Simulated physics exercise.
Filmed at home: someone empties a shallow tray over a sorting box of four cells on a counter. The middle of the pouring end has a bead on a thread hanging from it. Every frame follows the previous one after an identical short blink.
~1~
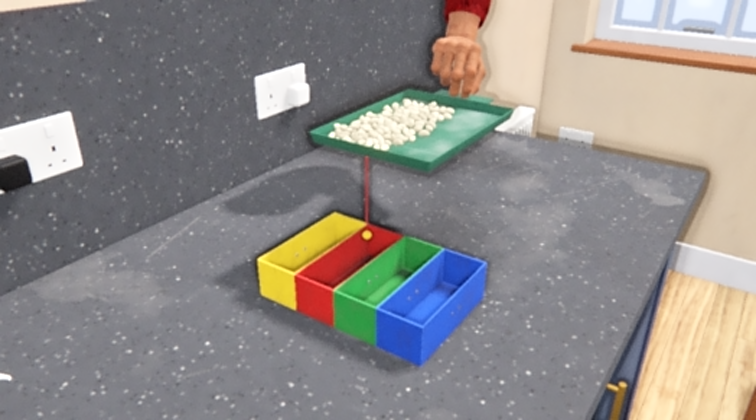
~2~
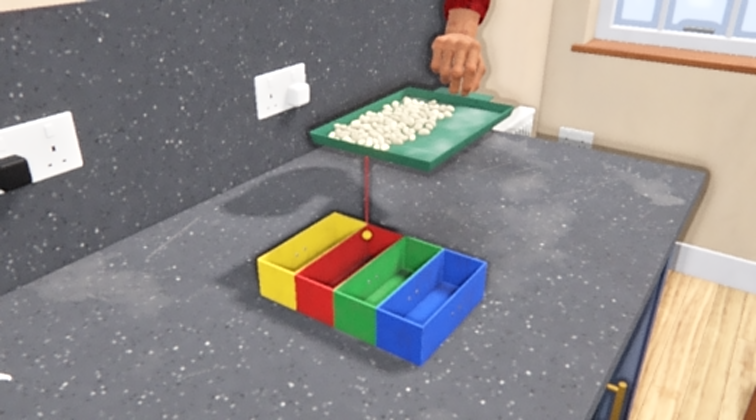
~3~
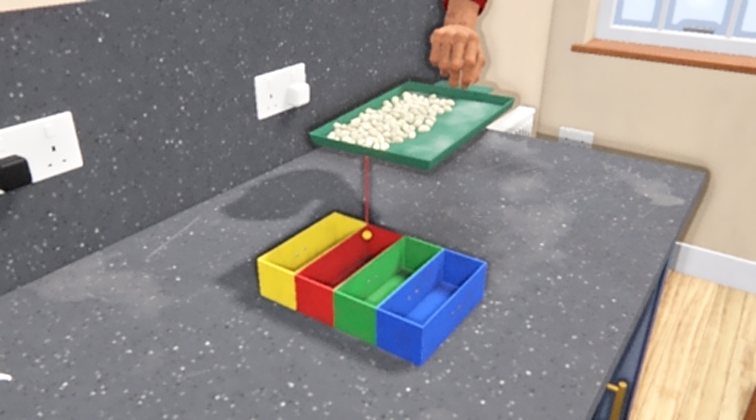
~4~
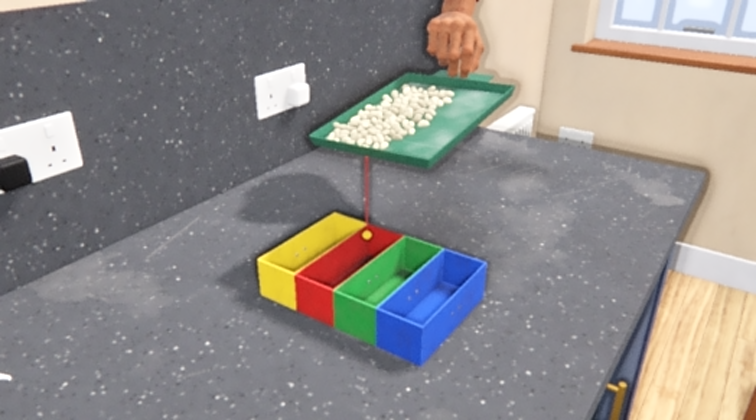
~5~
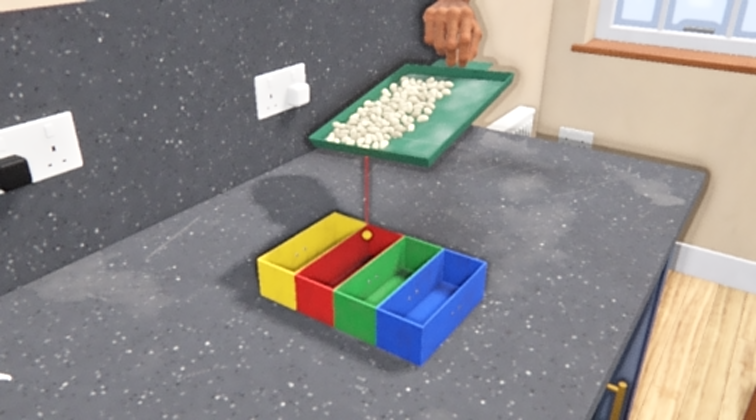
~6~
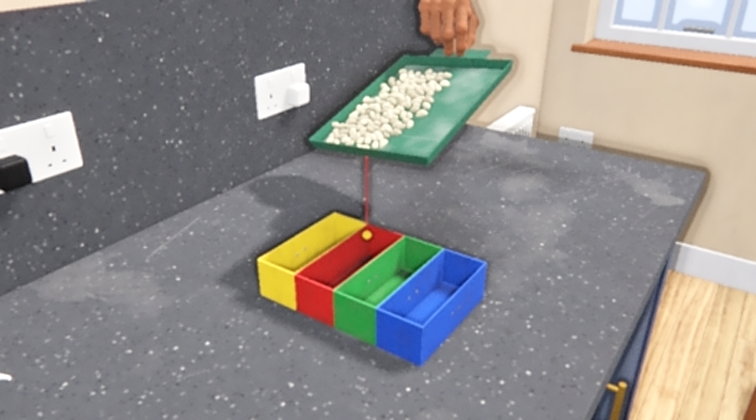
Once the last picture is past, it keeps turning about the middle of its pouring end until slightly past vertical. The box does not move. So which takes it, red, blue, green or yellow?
It goes to yellow.
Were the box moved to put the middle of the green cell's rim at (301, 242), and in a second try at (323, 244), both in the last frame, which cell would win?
Try 1 - green. Try 2 - that green cell.
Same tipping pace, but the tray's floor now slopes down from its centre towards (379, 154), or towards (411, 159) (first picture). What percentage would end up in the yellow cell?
In turn some 30 and 0 per cent.
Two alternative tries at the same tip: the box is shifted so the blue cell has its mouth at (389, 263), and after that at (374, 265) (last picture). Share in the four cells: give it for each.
Result, in turn: 100 %, 100 %.
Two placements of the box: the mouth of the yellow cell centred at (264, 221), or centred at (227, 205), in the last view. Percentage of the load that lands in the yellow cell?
Around 0 % followed by around 0 %.
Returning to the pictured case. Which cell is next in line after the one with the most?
That's that red cell.
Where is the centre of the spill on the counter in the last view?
Centre at rest: About (268, 257).
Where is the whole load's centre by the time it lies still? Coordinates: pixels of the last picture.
Last view, resting centre - approx. (309, 275).
Soon after the last picture, tray tipped steeply; all on the tray.
A little later, tray tipped right over; about a third on the tray; about a quarter in the yellow cell; a small part in the red cell; about half falling or outside the box.
Later still, tray tipped past a quarter turn; about two thirds in the yellow cell; about a quarter in the red cell; a stray few in the green cell; a stray few in the blue cell; about a quarter falling or outside the box.
At rest, tray tipped past a quarter turn; about two thirds in the yellow cell; about a quarter in the red cell; a stray few in the green cell; a stray few in the blue cell; about a quarter outside the box.
